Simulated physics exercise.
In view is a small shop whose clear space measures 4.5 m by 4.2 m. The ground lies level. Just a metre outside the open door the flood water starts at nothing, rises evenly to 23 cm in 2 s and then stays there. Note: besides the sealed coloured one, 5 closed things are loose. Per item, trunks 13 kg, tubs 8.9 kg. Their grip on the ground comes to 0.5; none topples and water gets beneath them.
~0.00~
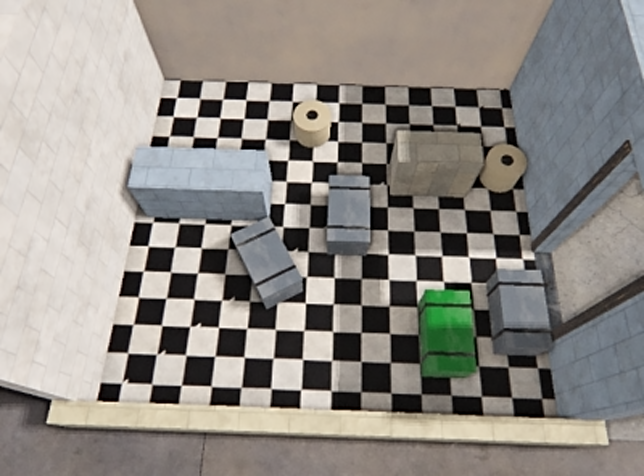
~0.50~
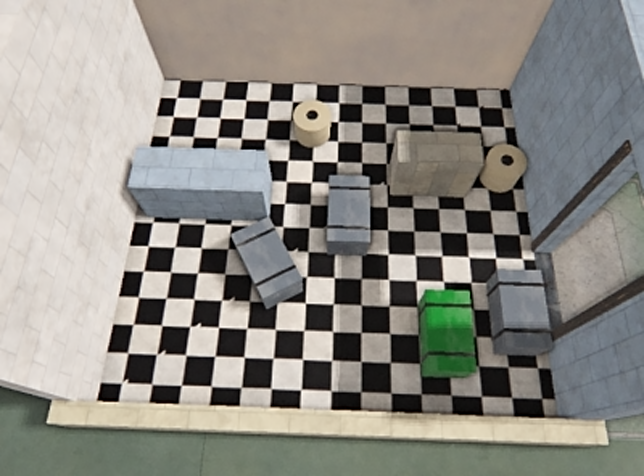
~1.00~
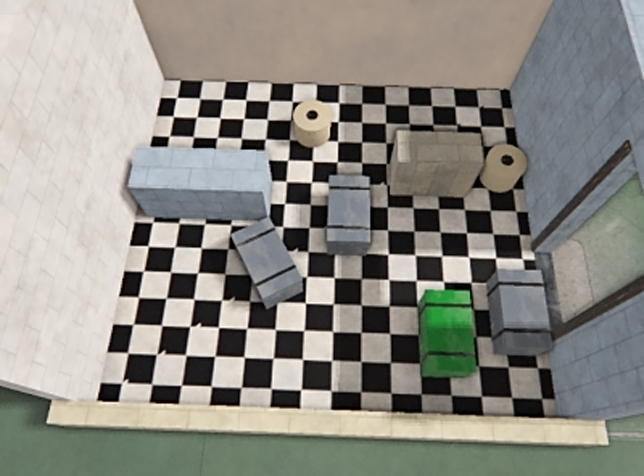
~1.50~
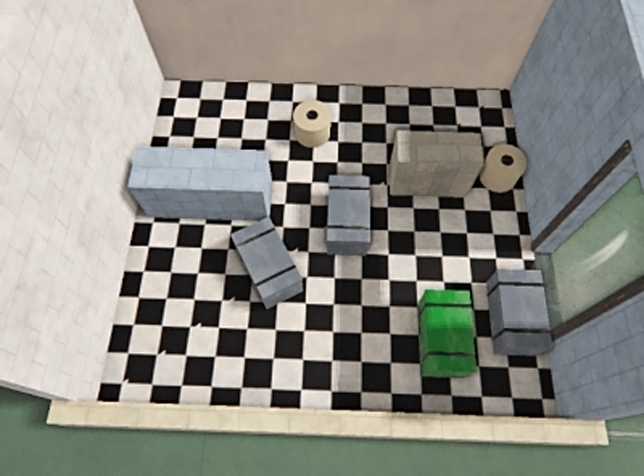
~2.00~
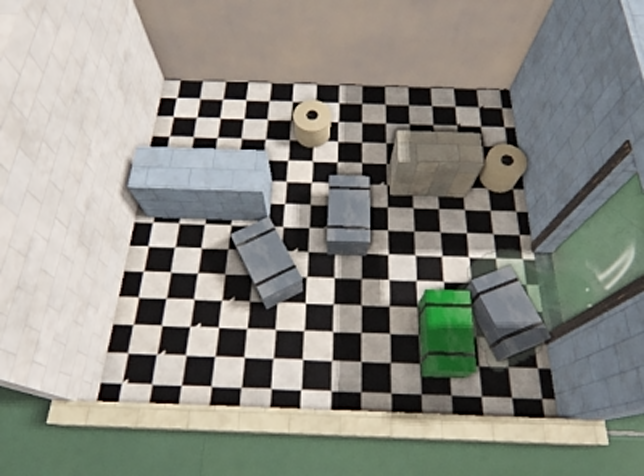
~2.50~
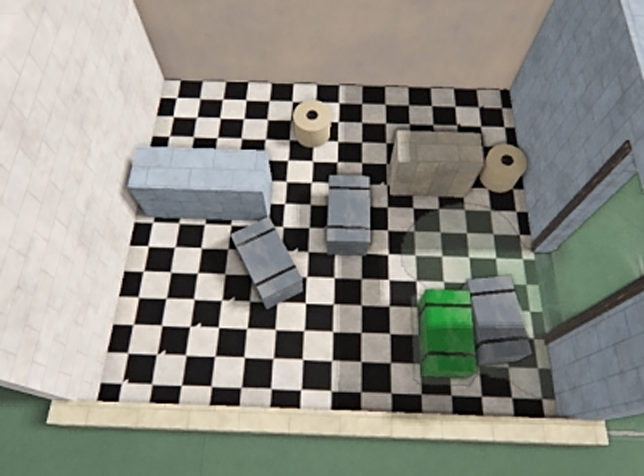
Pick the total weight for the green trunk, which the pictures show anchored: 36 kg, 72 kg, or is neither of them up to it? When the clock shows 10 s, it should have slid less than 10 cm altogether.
72 kg is needed.
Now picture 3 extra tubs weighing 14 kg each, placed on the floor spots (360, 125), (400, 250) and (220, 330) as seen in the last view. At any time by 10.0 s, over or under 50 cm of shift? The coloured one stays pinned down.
Listed in order, they go beneath the bar, over the bar, beneath the bar.
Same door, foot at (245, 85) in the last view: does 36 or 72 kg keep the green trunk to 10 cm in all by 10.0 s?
That way, the small mass suffices.
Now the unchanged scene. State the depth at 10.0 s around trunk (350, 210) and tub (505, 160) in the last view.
Depths: Near 10 cm, then near 3 cm.
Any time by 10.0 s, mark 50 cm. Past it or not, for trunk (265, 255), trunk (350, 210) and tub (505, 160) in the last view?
Taking them in order: Beyond the mark, beyond the mark and within the mark.
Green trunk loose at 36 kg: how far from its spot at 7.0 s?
I'd put it at about 80 cm.
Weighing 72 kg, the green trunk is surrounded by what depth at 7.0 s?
Depth: Approx. 7 cm.
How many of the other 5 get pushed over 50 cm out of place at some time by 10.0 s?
The tally stands at 3.
After 3.5 s the green trunk would be 24 cm from its start with 36 kg and 0 cm from its start with 72 kg; 7 cm of water round it then.
After 4.5 s the green trunk would be 49 cm from its start with 36 kg and 0 cm from its start with 72 kg; 6 cm of water round it then.
After 7.0 s the green trunk would be 74 cm from its start with 36 kg and 0 cm from its start with 72 kg; 7 cm of water round it then.
After 10.0 s the green trunk would be 98 cm from its start with 36 kg and 0 cm from its start with 72 kg; 7 cm of water round it then.
